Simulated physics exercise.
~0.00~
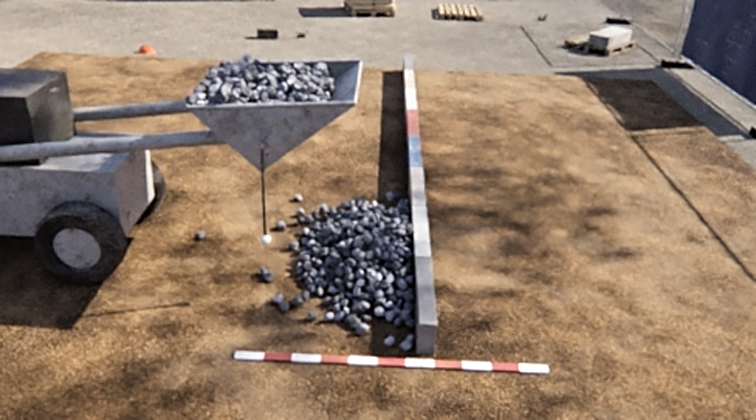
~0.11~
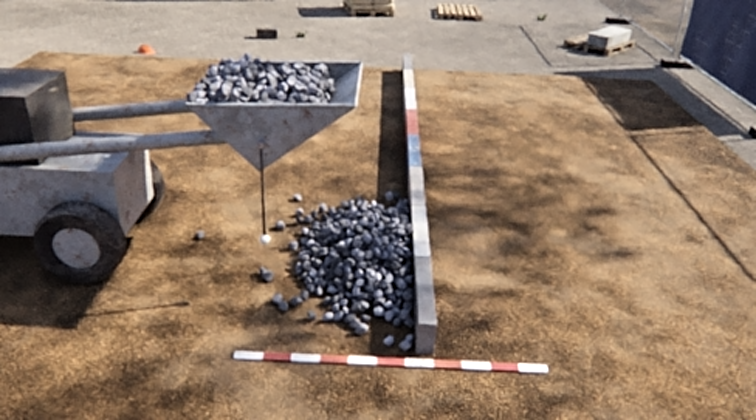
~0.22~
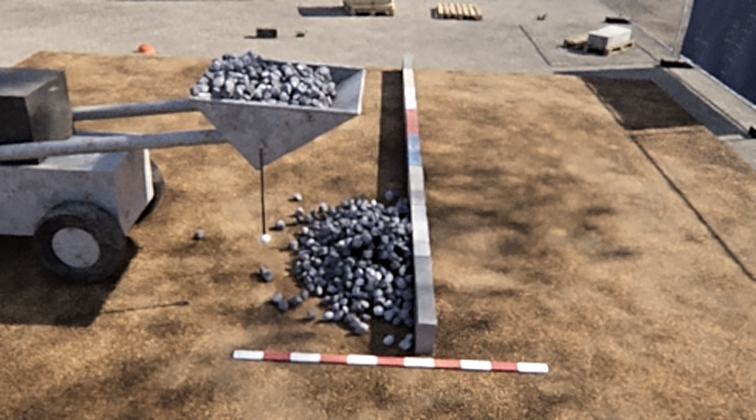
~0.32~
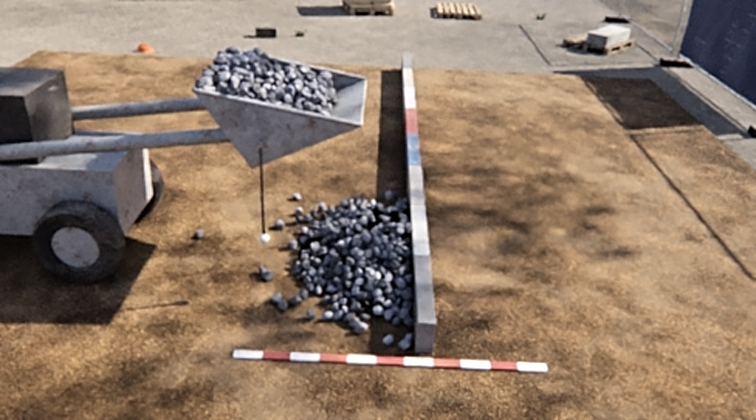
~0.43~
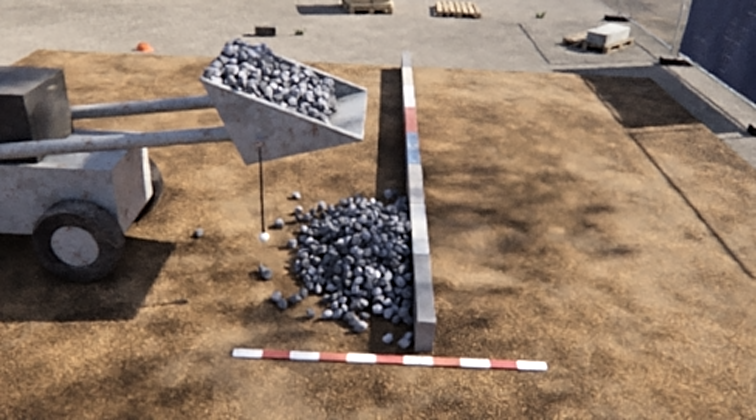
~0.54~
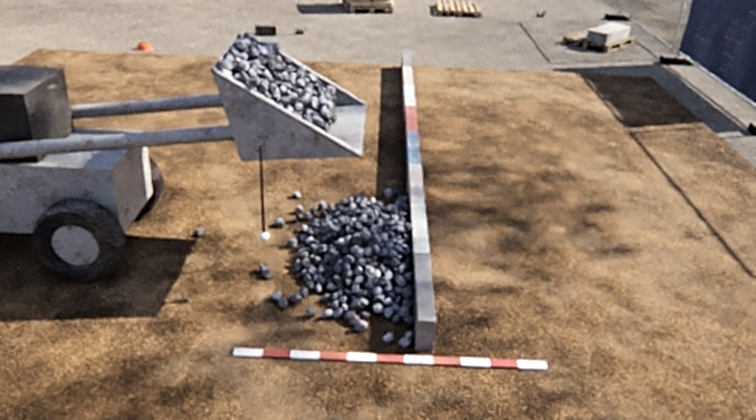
A wheeled machine at the left held a grey metal bucket full of stones above a loose stone pile beside a low kerb, then slowly tilted it, its back rising and its front lip dropping.
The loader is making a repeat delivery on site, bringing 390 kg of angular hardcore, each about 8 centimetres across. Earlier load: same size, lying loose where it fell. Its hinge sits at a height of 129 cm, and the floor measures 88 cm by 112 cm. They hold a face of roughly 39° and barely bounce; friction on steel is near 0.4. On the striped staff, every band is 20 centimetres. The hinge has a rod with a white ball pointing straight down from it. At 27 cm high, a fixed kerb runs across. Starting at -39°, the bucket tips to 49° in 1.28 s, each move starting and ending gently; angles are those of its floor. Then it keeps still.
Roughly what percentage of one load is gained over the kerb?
Roughly 1 per cent.
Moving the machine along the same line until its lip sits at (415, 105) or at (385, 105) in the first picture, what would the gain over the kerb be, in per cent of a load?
The first would add some 25 per cent and the second some 10 per cent.
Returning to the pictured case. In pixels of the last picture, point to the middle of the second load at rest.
Roughly at pixel (350, 234).
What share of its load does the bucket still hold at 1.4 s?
It still holds about 30 per cent.
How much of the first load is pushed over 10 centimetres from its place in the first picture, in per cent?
Close to 5 in a hundred of them.
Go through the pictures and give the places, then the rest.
In the first frame, lip at (355, 103), floor tilted -39°, highest stones at (249, 70). The earlier load is highest near (374, 234), 29 cm above ground level, 100 % on this side of the kerb.
In the second frame, lip at (356, 106), floor tilted -37°, highest stones at (243, 69); the stones move at 0.1 m/s on average.
In the third frame, the bucket is at -32°, its lip at (359, 114); the top of the load is at (235, 63); the stones move at 0.3 m/s on average.
In the fourth frame, the bucket is at -25°, its lip at (361, 125); the top of the load is at (236, 58); the stones move at 0.4 m/s on average.
In the fifth frame, lip at (362, 140), floor tilted -16°, highest stones at (239, 49); the stones move at 0.4 m/s on average.
In the sixth frame, lip at (361, 156), floor tilted -5°, highest stones at (247, 44); the stones move at 0.5 m/s on average.
After 1.0 s the floor is at 35°; in per cent of one load, 97 in the bucket, 103 on this side of the kerb; the foremost stones are at (407, 252).
After 1.4 s the floor is at 49°; in per cent of one load, 29 in the bucket, 171 on this side of the kerb; the foremost stones are at (407, 257).
After 1.7 s the floor is at 49°; in per cent of one load, 0 in the bucket, 200 on this side of the kerb, 1 over the kerb; the foremost stones are at (427, 225).
After 4.4 s the floor is at 49°; in per cent of one load, 0 in the bucket, 200 on this side of the kerb, 1 over the kerb; the foremost stones are at (451, 247). Net gain over the kerb, 1.
